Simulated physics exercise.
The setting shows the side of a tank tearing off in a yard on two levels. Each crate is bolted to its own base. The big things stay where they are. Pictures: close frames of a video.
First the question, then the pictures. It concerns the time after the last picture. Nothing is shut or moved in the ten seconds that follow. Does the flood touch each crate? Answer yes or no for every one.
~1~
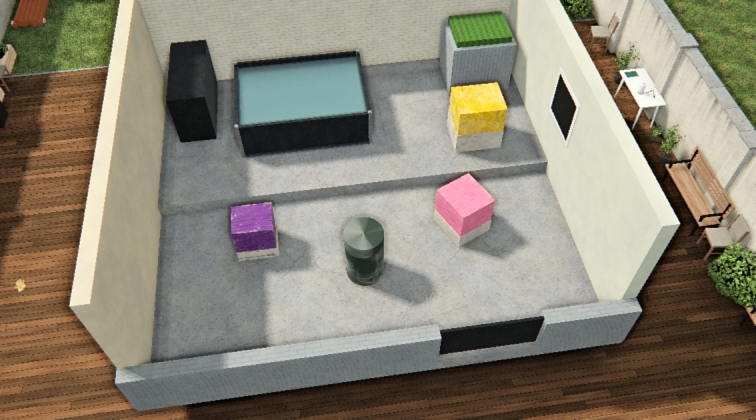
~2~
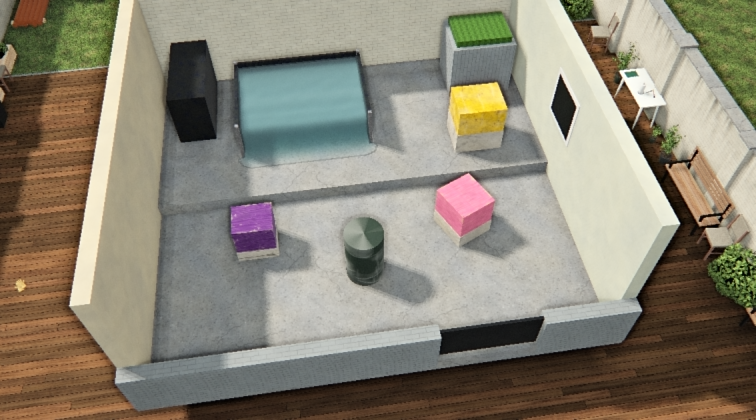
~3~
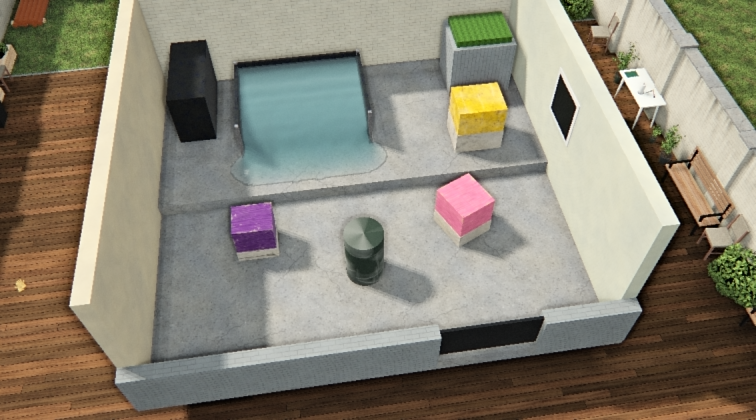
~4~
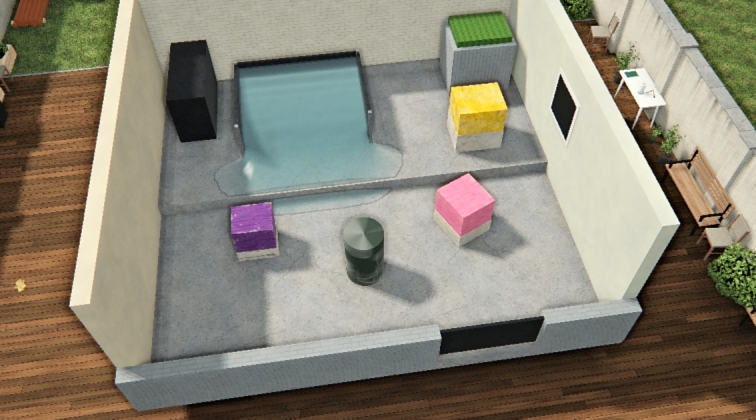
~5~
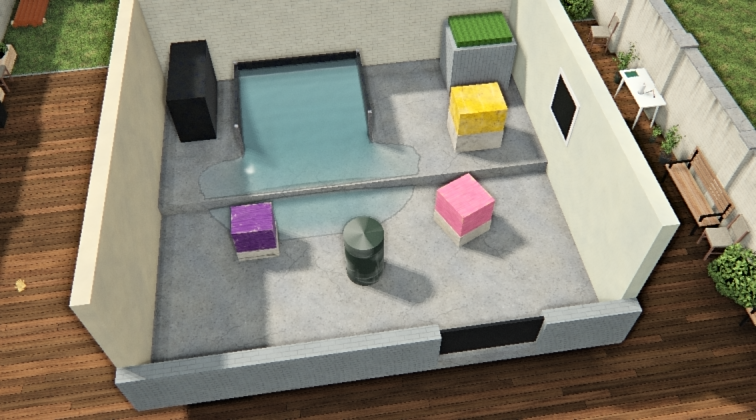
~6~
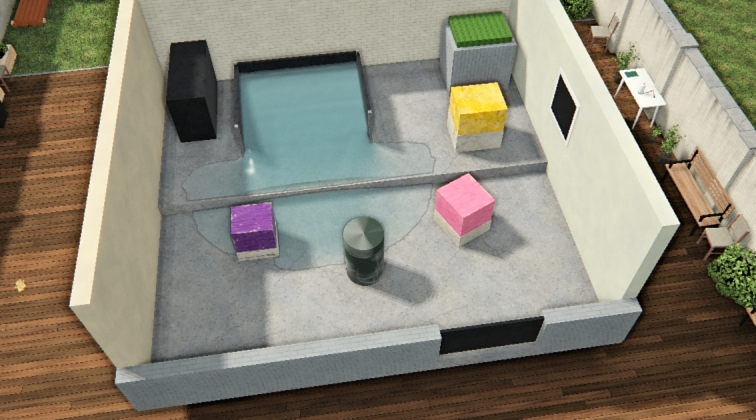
Pink crate: No; purple crate: Yes; yellow crate: No.
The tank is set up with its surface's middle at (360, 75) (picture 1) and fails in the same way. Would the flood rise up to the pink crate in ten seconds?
The pink one is flooded.
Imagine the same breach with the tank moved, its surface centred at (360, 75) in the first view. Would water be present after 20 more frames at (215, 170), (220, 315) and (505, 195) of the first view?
Untouched, submerged, submerged.
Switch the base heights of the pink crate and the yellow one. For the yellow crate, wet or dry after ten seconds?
Well, the yellow crate stays untouched then.
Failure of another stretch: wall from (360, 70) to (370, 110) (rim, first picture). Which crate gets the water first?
It's the yellow-painted one.
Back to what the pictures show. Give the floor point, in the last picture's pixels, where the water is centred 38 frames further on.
Close to (362, 248), I reckon.
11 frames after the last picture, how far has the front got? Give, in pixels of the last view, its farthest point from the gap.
Close to (570, 327).
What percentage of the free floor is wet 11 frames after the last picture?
Share estimate: About 55 per cent.
A moment on, water covers 40 % of the floor; the pink crate water round its plinth, the purple crate water round its plinth, the yellow crate water round its plinth.
Next, water covers 55 % of the floor; the pink crate water round its plinth, the purple crate water round its plinth, the yellow crate water round its plinth.
Then, water covers 65 % of the floor; the pink crate water round its plinth, the purple crate water round its plinth, the yellow crate water round its plinth.
Later, water covers 65 % of the floor; the pink crate water round its plinth, the purple crate water round its plinth, the yellow crate water round its plinth.
In the end, water covers 65 % of the floor; the pink crate stayed above the water, the purple crate was topped, the yellow crate stayed above the water.
